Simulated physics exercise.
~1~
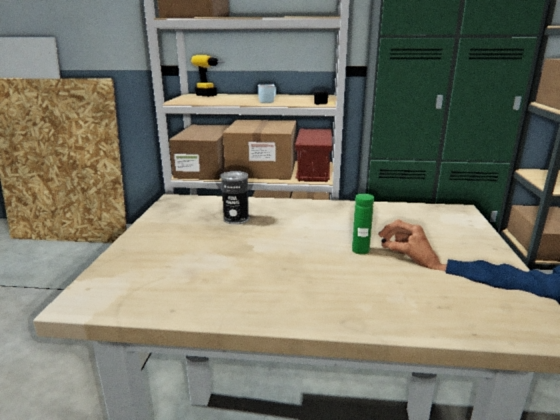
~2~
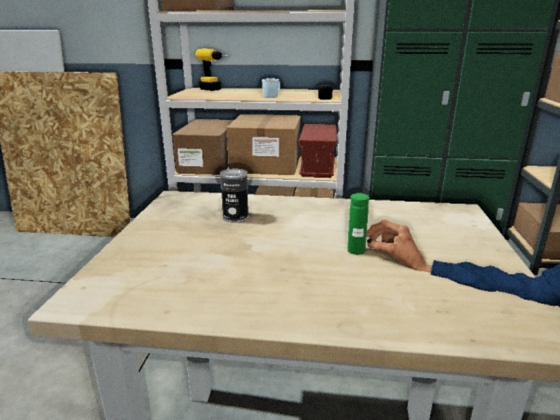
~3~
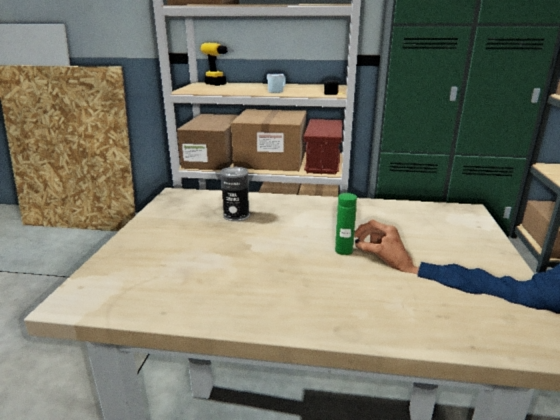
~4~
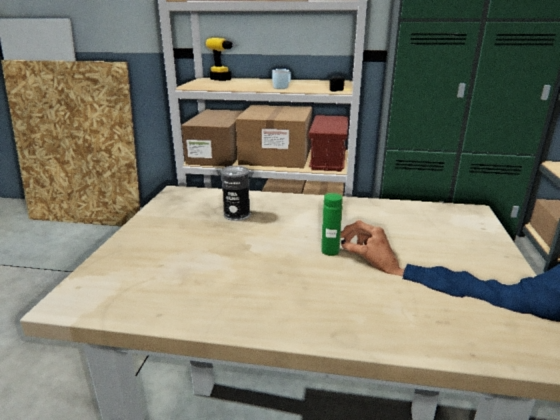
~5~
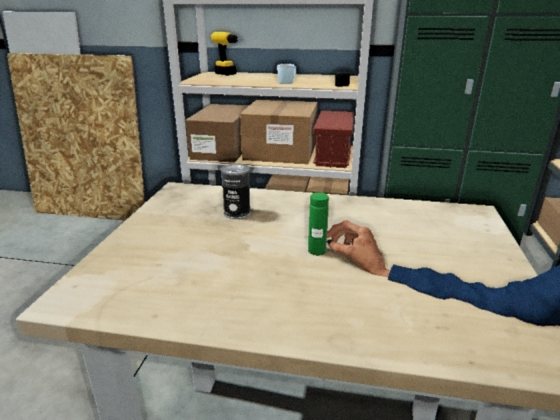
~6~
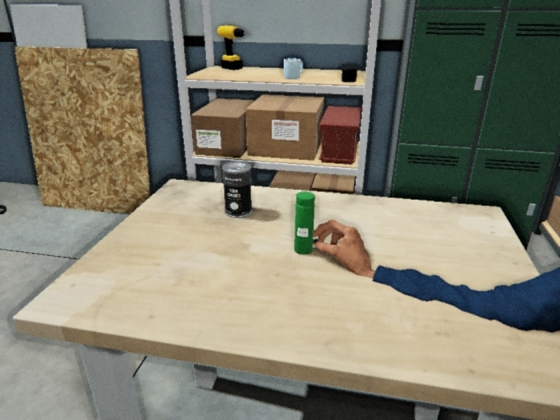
In a workshop, a hand slowly pushing an upright green bottle left across a wooden table toward a still black tin.
